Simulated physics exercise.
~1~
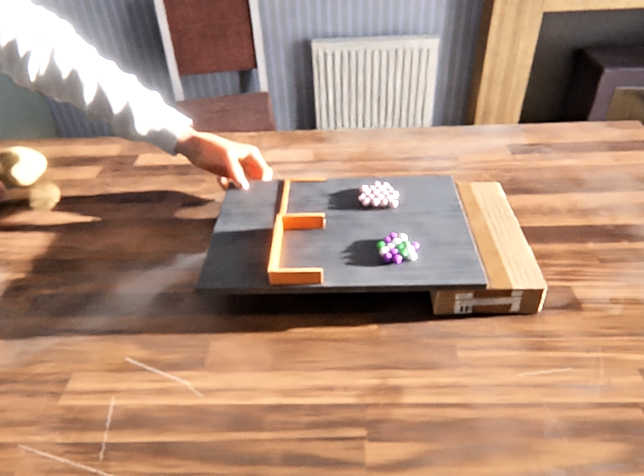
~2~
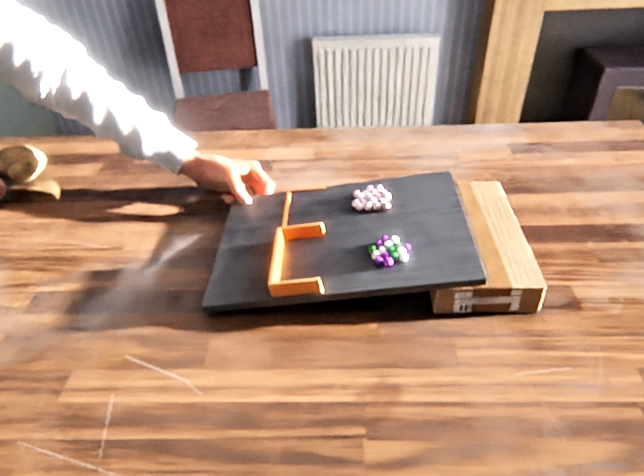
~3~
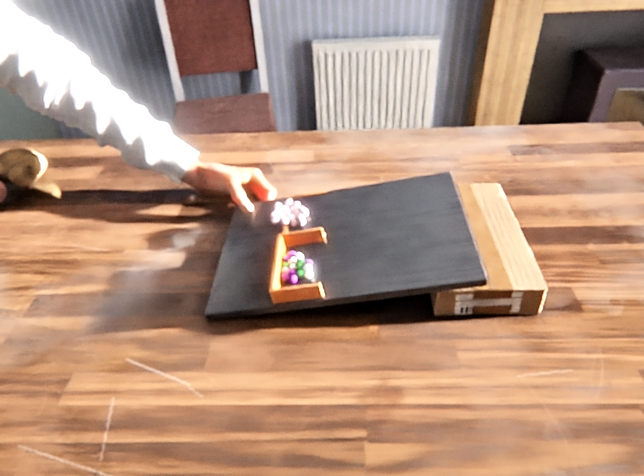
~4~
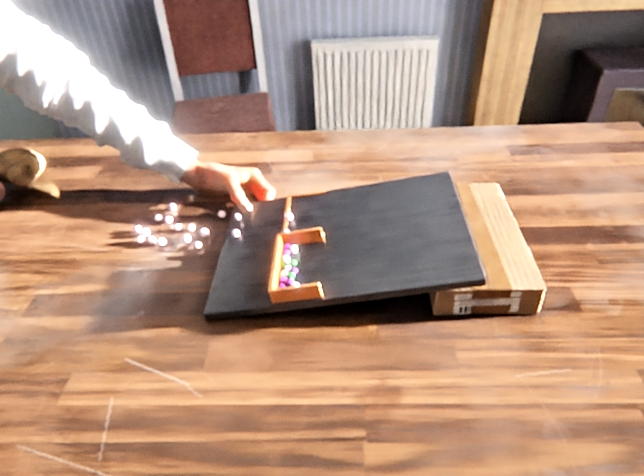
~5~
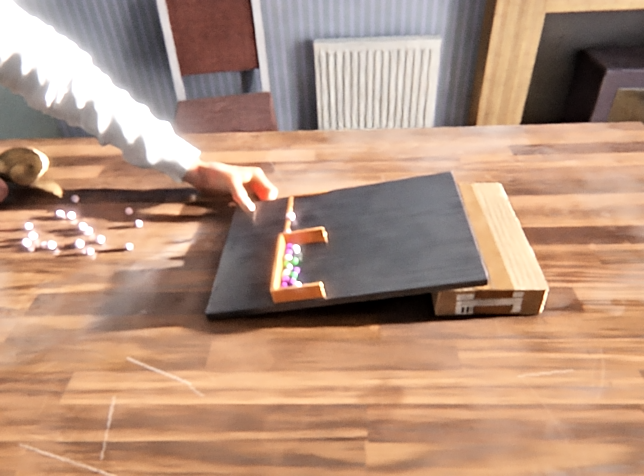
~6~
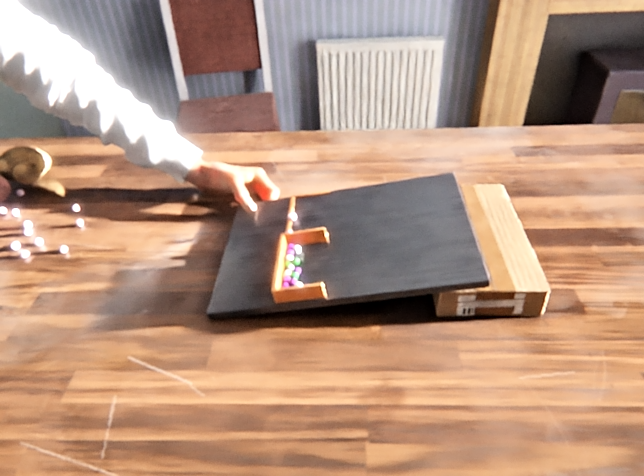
A dark board lies on a wooden tabletop, seen from slightly above by a gently swaying camera, its right end on a pale wooden box and its left end held by a hand in a fluffy white sleeve. Two small clusters of beads sit on it, pale pink at the back and purple, green and white in front, with orange barriers to their left. The board tilts down toward the hand, and both clusters slide left. The front beads gather inside their bracket-shaped barrier and stay there. Most of the pink ones pass theirs, spill off the board and scatter leftward across the table.
